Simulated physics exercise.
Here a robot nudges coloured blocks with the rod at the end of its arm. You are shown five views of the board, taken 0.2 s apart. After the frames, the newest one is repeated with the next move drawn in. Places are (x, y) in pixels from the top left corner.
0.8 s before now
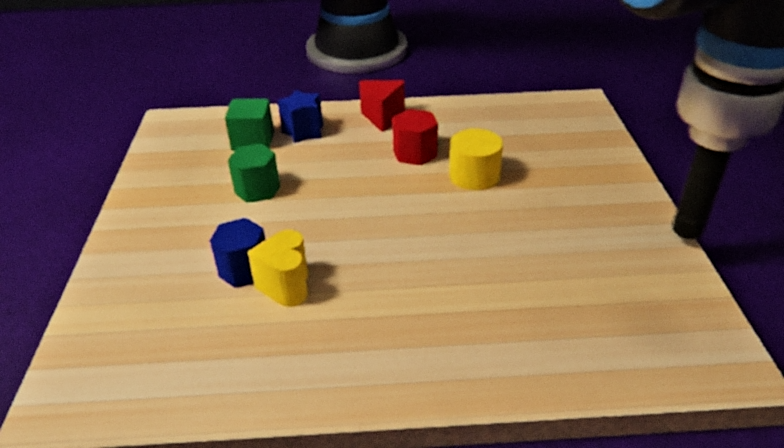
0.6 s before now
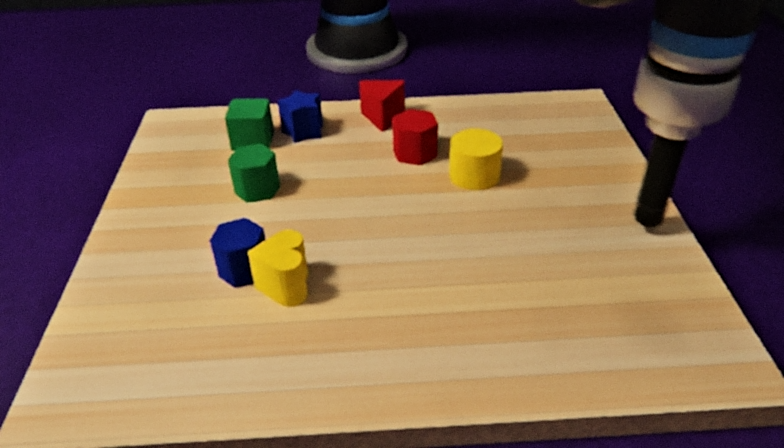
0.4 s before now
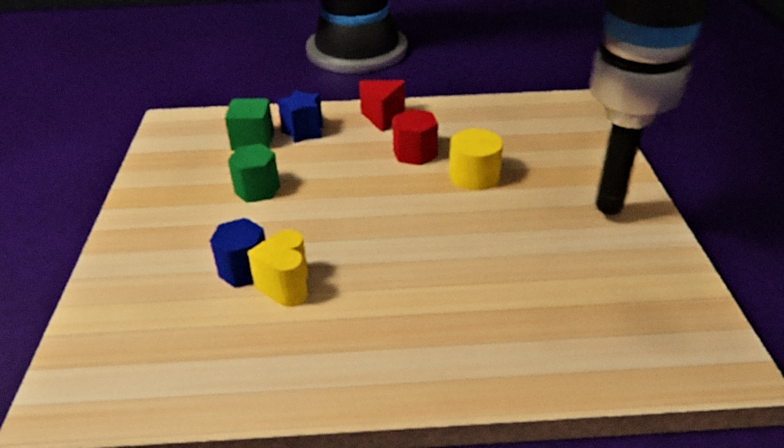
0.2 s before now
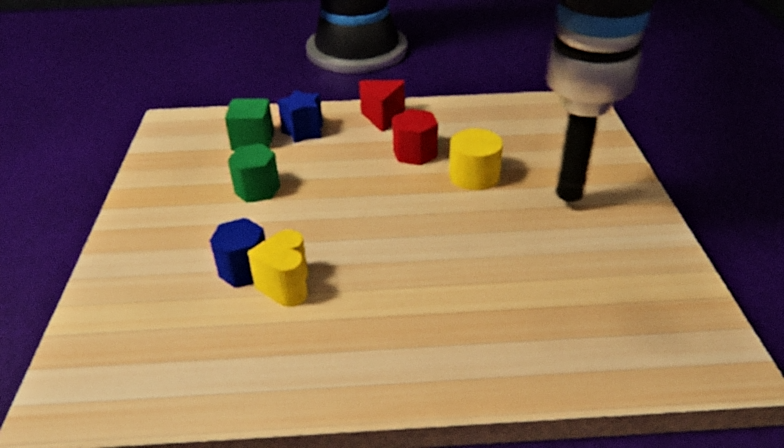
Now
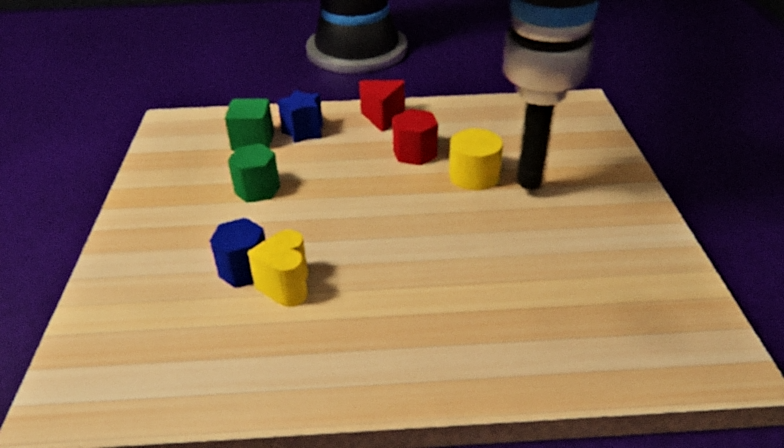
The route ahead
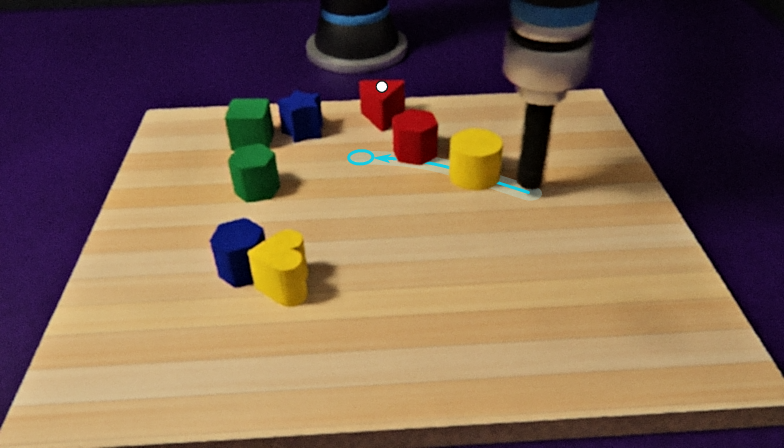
A robot arm's black rod glides left over the wooden board while the coloured blocks stay still.
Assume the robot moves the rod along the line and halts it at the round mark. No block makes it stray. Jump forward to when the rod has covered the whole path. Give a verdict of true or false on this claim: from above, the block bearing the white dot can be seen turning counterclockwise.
My answer: False.
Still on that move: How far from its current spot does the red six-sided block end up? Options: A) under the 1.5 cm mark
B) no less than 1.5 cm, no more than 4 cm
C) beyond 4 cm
My pick is C.
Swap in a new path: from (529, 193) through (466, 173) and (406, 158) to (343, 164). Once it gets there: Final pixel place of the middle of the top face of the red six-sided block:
It is going to be at (332, 90).
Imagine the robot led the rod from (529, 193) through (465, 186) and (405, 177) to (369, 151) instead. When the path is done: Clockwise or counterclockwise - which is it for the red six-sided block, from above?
Viewed from above: Anti-clockwise.
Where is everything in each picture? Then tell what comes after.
The first frame shows rod's lower end at (687, 231); green square block at (247, 108); blue star block at (300, 100); red triangular piece at (382, 87); red six-sided block at (415, 120); yellow circular block at (477, 141).
The second frame shows rod at (648, 219); blocks still.
The third frame shows rod at (609, 207); blocks still.
The fourth frame shows rod at (569, 195); blocks still.
The fifth frame shows rod at (530, 183); green square block at (247, 108); blue star block at (300, 100); red triangular piece at (382, 87); red six-sided block at (415, 120); yellow circular block at (477, 141).
Drawn move, from (529, 193) by way of (473, 175) and (418, 161) to (361, 157); the dot is on the red triangular piece.
The first path, step by step. One third of the way, rod at (473, 165); red six-sided block at (403, 116); yellow circular block at (440, 130).
Two thirds of the way, rod at (418, 152); red triangular piece at (377, 82), turned 45° clockwise; red six-sided block at (356, 102); yellow circular block at (388, 117).
At the end, rod at (360, 148); green square block still; blue star block at (297, 98), turned 30° anticlockwise; red triangular piece at (375, 80), turned 80° clockwise; red six-sided block at (331, 88), turned 20° clockwise; yellow circular block at (341, 108).
